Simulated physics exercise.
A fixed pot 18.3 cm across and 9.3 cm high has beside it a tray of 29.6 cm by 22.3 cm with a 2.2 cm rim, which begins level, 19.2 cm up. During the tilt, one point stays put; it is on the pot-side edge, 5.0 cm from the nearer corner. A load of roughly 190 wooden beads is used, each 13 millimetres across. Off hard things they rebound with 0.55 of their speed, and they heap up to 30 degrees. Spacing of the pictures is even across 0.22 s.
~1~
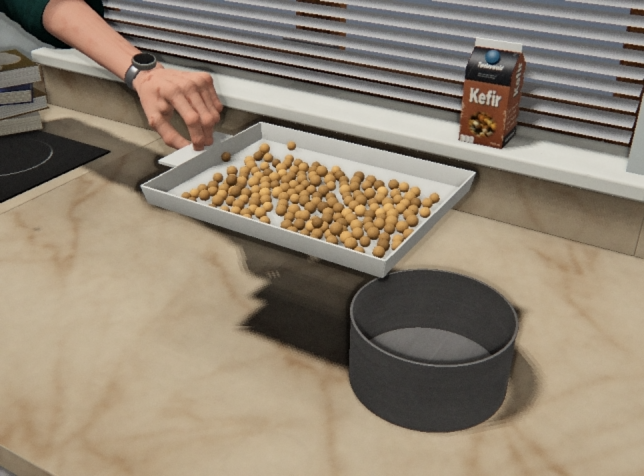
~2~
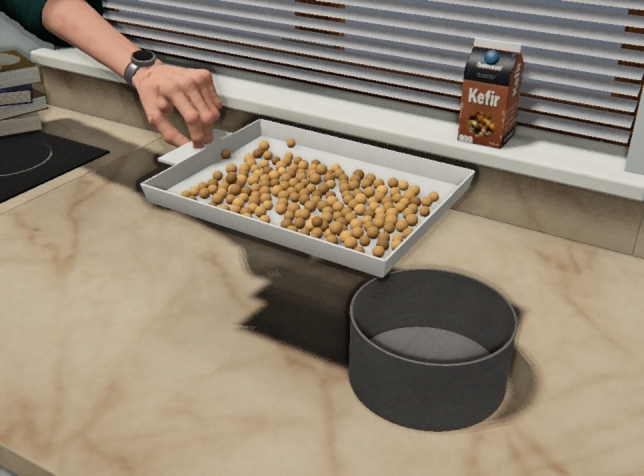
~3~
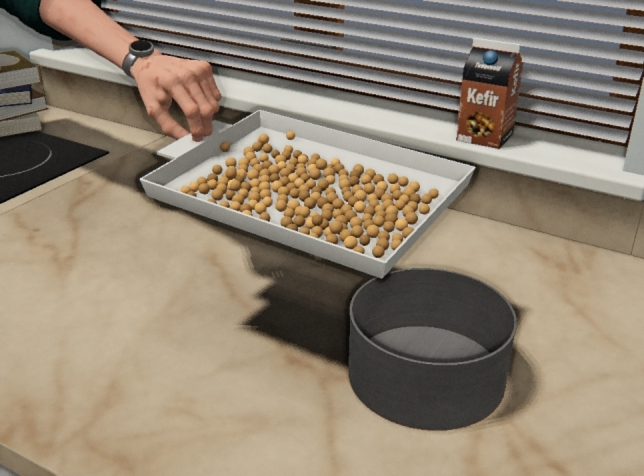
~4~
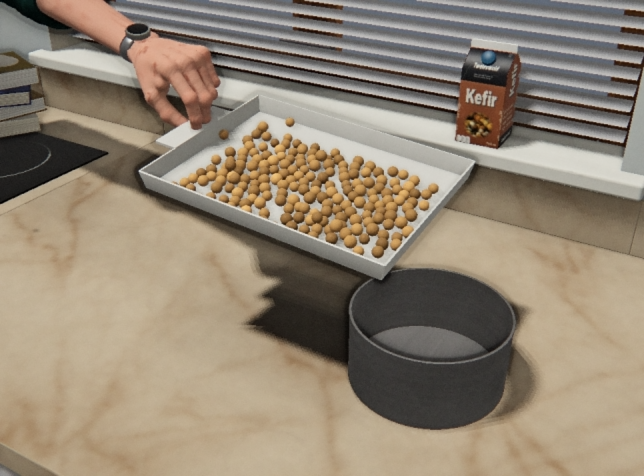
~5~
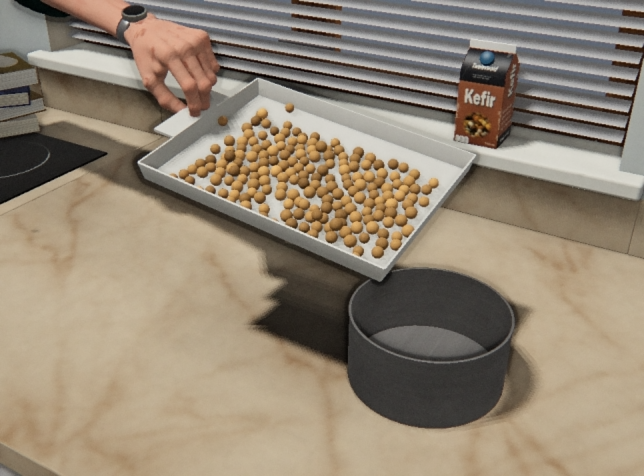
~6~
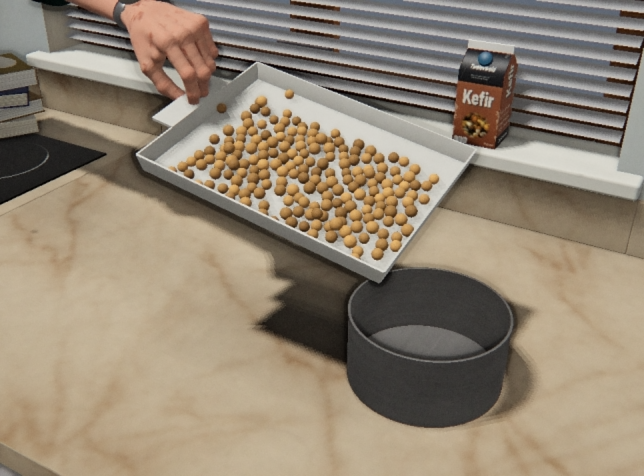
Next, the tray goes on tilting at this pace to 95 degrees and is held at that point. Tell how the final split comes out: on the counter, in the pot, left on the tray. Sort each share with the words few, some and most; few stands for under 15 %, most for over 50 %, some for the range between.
The shares come out as follows. Counter: Most. Pot: Few. Tray: Few.
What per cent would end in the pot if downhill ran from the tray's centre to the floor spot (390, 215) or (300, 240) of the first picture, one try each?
Some 55 and 0 per cent.
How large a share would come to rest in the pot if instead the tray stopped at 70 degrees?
0 percent.
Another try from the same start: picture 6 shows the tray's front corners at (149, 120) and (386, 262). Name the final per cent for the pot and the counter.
In the pot: 40 per cent; on the counter: 60 per cent.
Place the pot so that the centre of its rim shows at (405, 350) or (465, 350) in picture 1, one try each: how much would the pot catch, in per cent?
Estimates: 65 in a hundred and 30 in a hundred.
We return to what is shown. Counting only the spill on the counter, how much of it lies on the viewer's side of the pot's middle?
Estimate: Close to 100 per cent of the pieces.
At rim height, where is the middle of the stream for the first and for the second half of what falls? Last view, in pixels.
Near (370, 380) at first, near (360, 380) afterwards.
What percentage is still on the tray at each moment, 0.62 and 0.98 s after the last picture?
100 then 10.
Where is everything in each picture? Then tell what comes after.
Tray tilt 0 degrees, front corners at (146, 185) and (383, 257); middle of the pieces at (305, 201); pot at (433, 313), in the first picture.
Tray tilt 1 degrees, front corners at (146, 183) and (383, 257); middle of the pieces at (304, 200), in the second picture.
Tray tilt 3 degrees, front corners at (146, 178) and (383, 259), lowest corner right front; middle of the pieces at (304, 196), in the third picture.
Tray tilt 7 degrees, front corners at (145, 170) and (383, 261), lowest corner right front; middle of the pieces at (304, 190), in the fourth picture.
Tray tilt 11 degrees, front corners at (144, 162) and (383, 264), lowest corner right front; middle of the pieces at (304, 184), in the fifth picture.
Tray tilt 16 degrees, front corners at (142, 154) and (382, 267), lowest corner right front; middle of the pieces at (304, 178); pot at (430, 310), in the sixth picture.
Then, 0.37 s after the last picture, tilt 54 degrees; the tray holds 100 %, the pot 0 %.
Then, 0.62 s after the last picture, tilt 79 degrees; the tray holds 100 %, the pot 0 %.
Then, 0.98 s after the last picture, tilt 95 degrees; the tray holds 10 %, the pot 0 %.
In the end, counter 95 %, pot 5 %, tray 0 %.
